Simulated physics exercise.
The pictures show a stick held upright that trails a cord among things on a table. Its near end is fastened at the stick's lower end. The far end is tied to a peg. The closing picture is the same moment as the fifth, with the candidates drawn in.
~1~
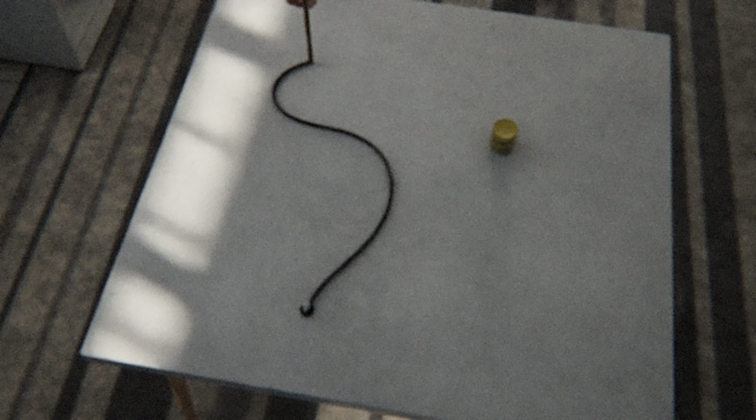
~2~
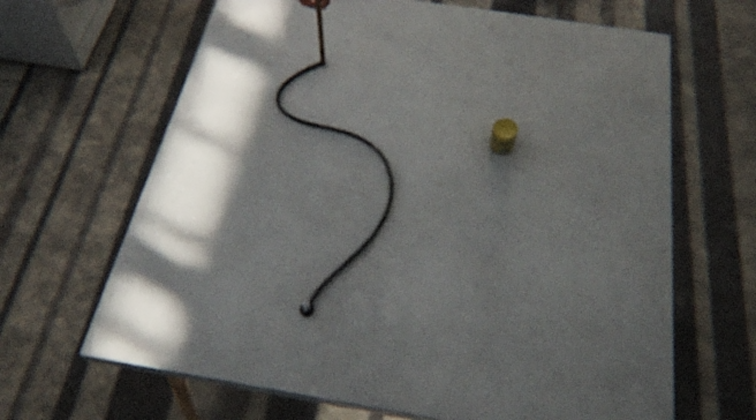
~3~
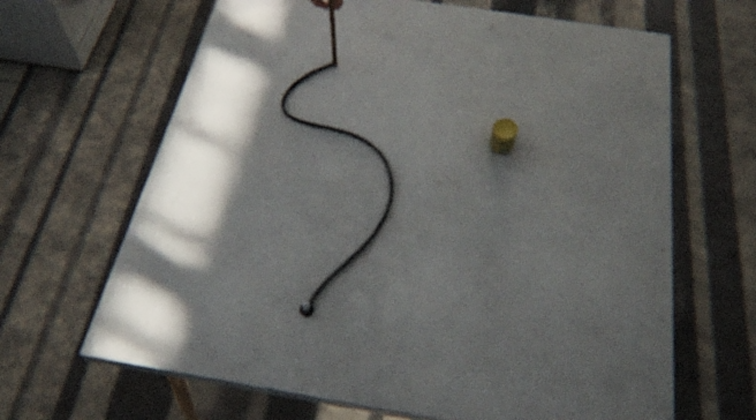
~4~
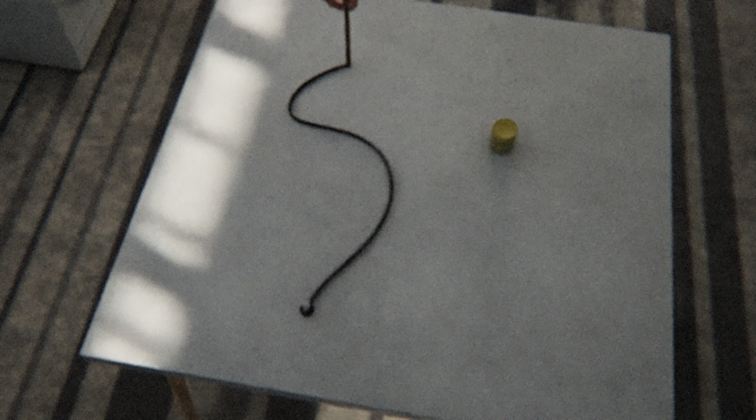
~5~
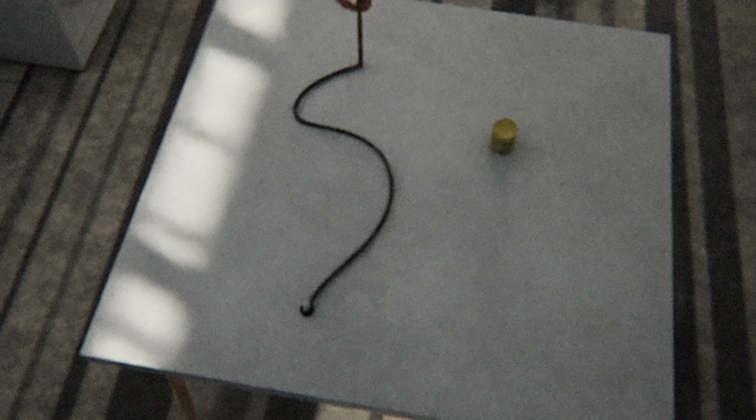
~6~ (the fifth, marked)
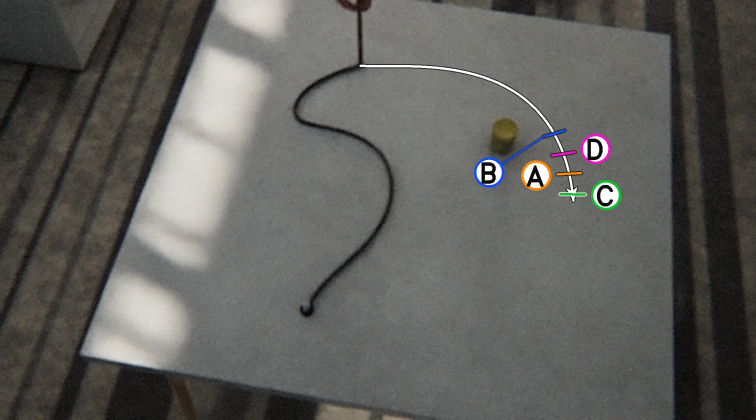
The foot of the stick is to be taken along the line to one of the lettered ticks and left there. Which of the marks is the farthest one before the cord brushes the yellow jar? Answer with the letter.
It should halt at D.
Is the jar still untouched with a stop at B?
Yes.
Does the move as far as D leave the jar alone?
Yes.
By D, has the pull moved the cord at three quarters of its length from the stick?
No.
On the marked copy, A at (569, 174); B at (554, 134); C at (573, 194); D at (563, 154); the route from (361, 66) via (508, 88) to (573, 201).
Following D. Soon after the start, foot of the stick (446, 69), middle of the cord (380, 154).
Later, foot of the stick (523, 99), middle of the cord (380, 154).
In the end, foot of the stick (563, 154), middle of the cord (387, 153); nothing has been touched.
As for the rest, A brings the cord against the jar; B is safe but short; C brings the cord against the jar.
